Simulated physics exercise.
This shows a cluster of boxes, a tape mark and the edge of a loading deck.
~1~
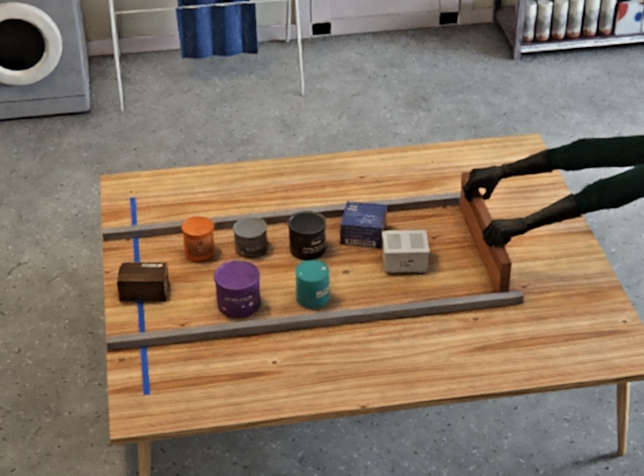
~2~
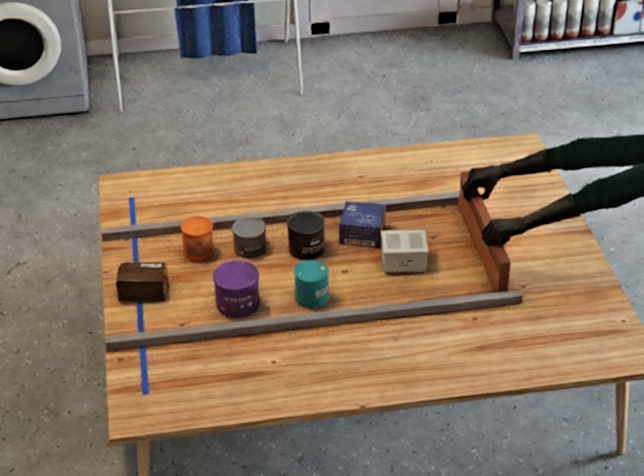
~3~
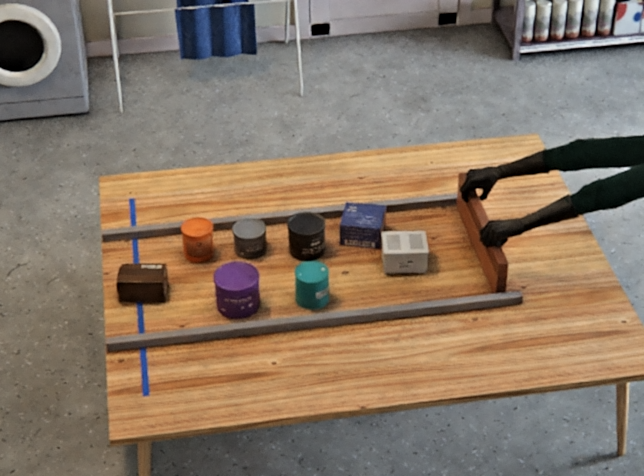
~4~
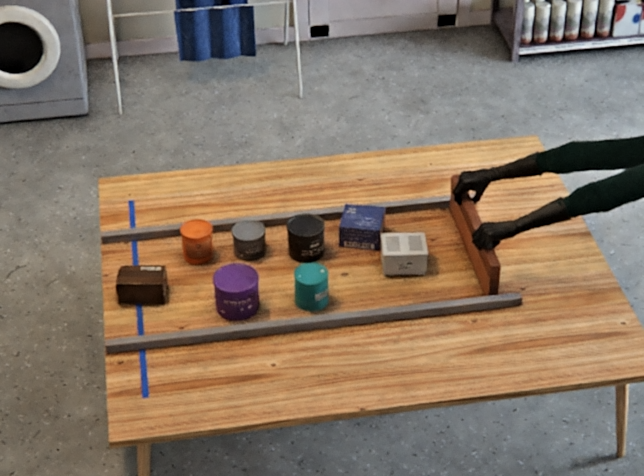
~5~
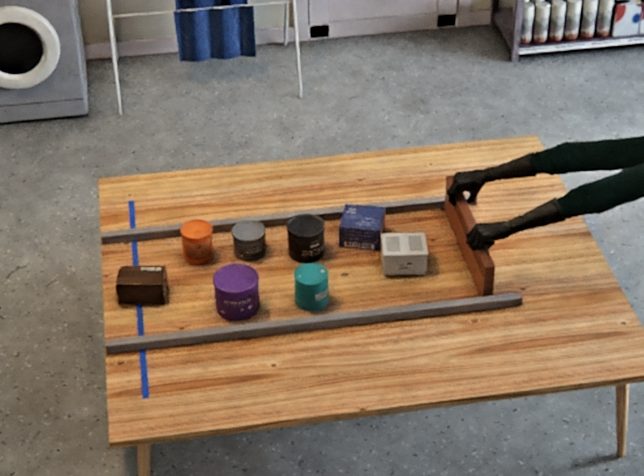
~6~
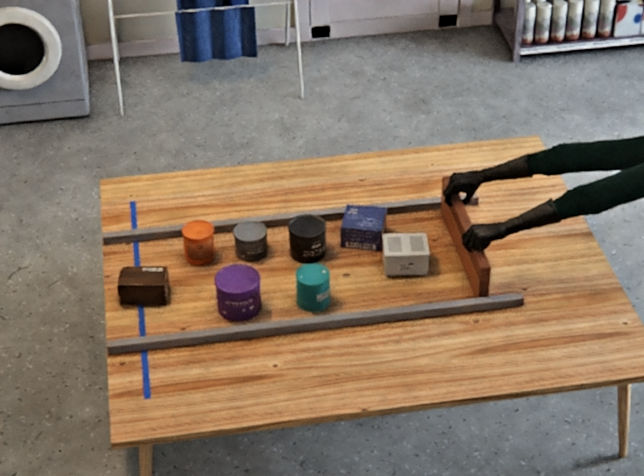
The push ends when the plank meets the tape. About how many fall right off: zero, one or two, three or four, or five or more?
As it turns out, the number that fall off is five or more.
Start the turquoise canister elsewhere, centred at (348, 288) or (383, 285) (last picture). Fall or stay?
The turquoise canister stays on; stays on.
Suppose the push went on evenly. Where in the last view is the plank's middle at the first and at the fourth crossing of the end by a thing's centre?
Near (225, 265) and (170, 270).
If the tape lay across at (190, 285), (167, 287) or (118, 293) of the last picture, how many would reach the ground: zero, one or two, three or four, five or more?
The falls would be one to two; three or four; five or more.
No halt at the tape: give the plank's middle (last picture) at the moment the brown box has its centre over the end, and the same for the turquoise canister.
Its middle is around (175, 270) and around (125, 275).
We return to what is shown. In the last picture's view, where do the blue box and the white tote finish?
About (115, 258), and the other about (116, 289).
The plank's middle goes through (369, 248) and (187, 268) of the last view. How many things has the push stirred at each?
3 and 8.
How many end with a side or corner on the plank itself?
That makes 3.
A little later, none off yet; brown box at rest near (144, 285); orange pail at rest near (199, 243); purple pail at rest near (238, 293).
Next, none off yet; brown box at rest near (144, 285); orange pail shifted about its own width near (153, 242); purple pail shifted a little near (232, 296).
Later still, none off yet; brown box shifted a little near (132, 288); orange pail tilted well over near (79, 254); purple pail shifted well along near (147, 308).
When it is over, the number that fall off is five or more; down, black pail, grey pail, purple pail, orange pail and brown box.
